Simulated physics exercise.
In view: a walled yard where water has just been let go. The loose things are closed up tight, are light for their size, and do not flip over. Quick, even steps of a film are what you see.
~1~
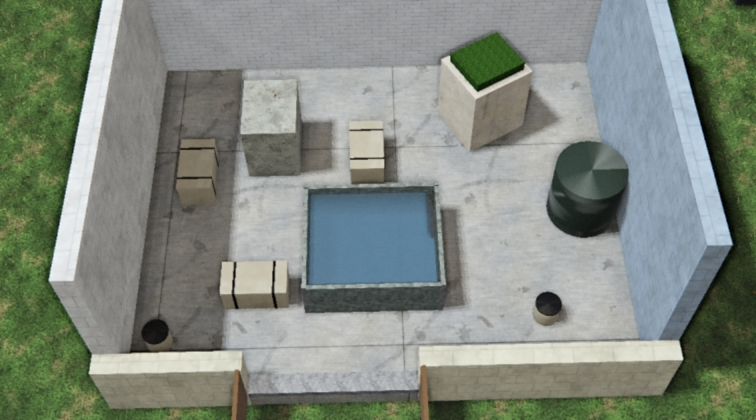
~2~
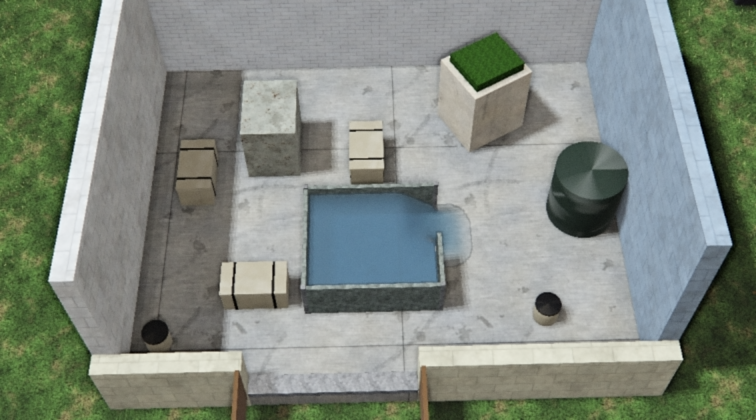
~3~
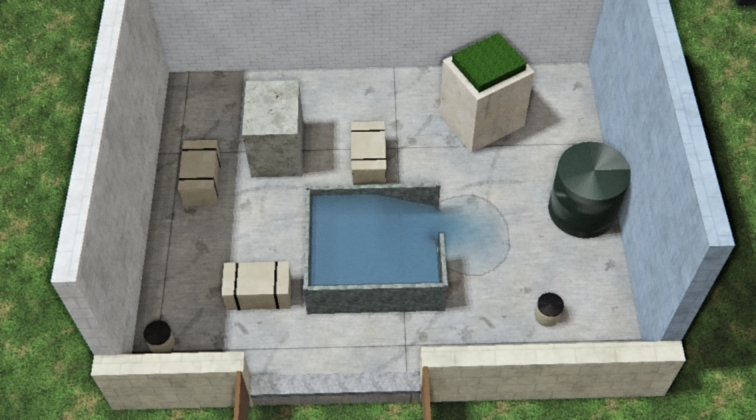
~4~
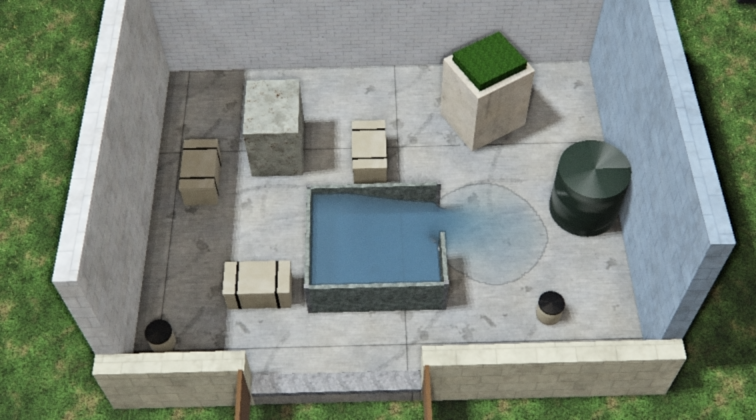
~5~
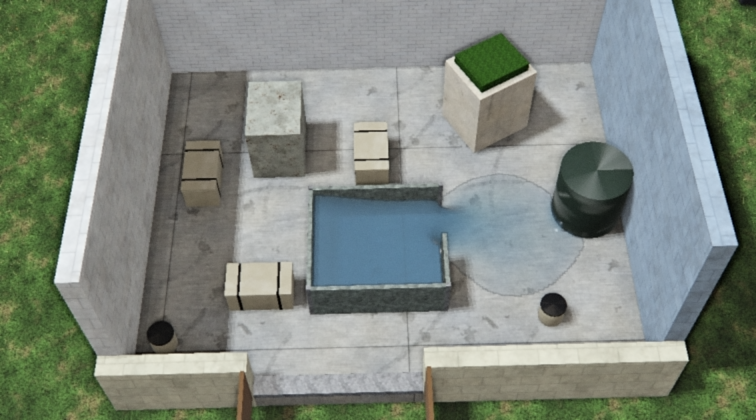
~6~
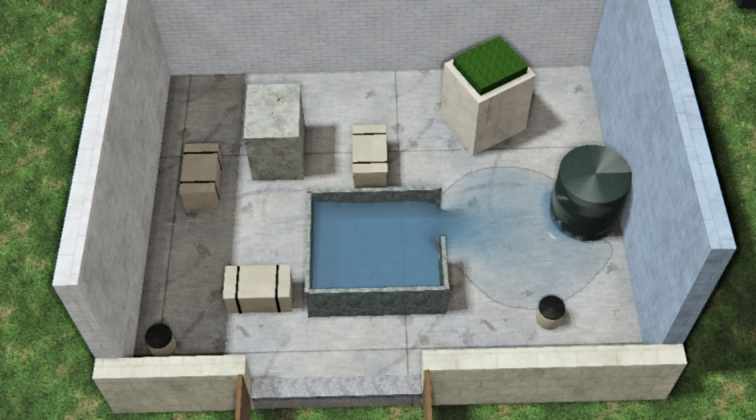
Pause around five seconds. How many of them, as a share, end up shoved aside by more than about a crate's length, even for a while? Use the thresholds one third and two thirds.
I'd put it under one third.
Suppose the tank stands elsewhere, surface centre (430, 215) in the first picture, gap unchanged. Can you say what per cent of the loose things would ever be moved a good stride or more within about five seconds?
Some 20 per cent.
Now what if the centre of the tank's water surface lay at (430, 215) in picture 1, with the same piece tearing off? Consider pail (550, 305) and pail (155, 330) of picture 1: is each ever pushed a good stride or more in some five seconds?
The first one covered the distance, the second fell short.
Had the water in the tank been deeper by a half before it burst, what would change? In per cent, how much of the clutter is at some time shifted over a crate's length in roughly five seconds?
Estimate: Around 20 in a hundred.
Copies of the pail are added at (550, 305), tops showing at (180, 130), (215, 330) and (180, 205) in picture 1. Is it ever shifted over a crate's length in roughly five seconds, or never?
First remains in place, second remains in place, third remains in place.
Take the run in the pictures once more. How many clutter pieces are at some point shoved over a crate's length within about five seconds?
0.
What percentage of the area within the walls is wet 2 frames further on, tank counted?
Roughly 25 per cent.
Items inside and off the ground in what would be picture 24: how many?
I get 0.
A moment on, 0 of 5 are well off their spots; 0 afloat.
Next, 0 of 5 are well off their spots; 0 afloat.
Later, 0 of 5 are well off their spots; 0 afloat.
In the end, 0 of 5 are well off their spots, and 0 have been at some point; 0 afloat.
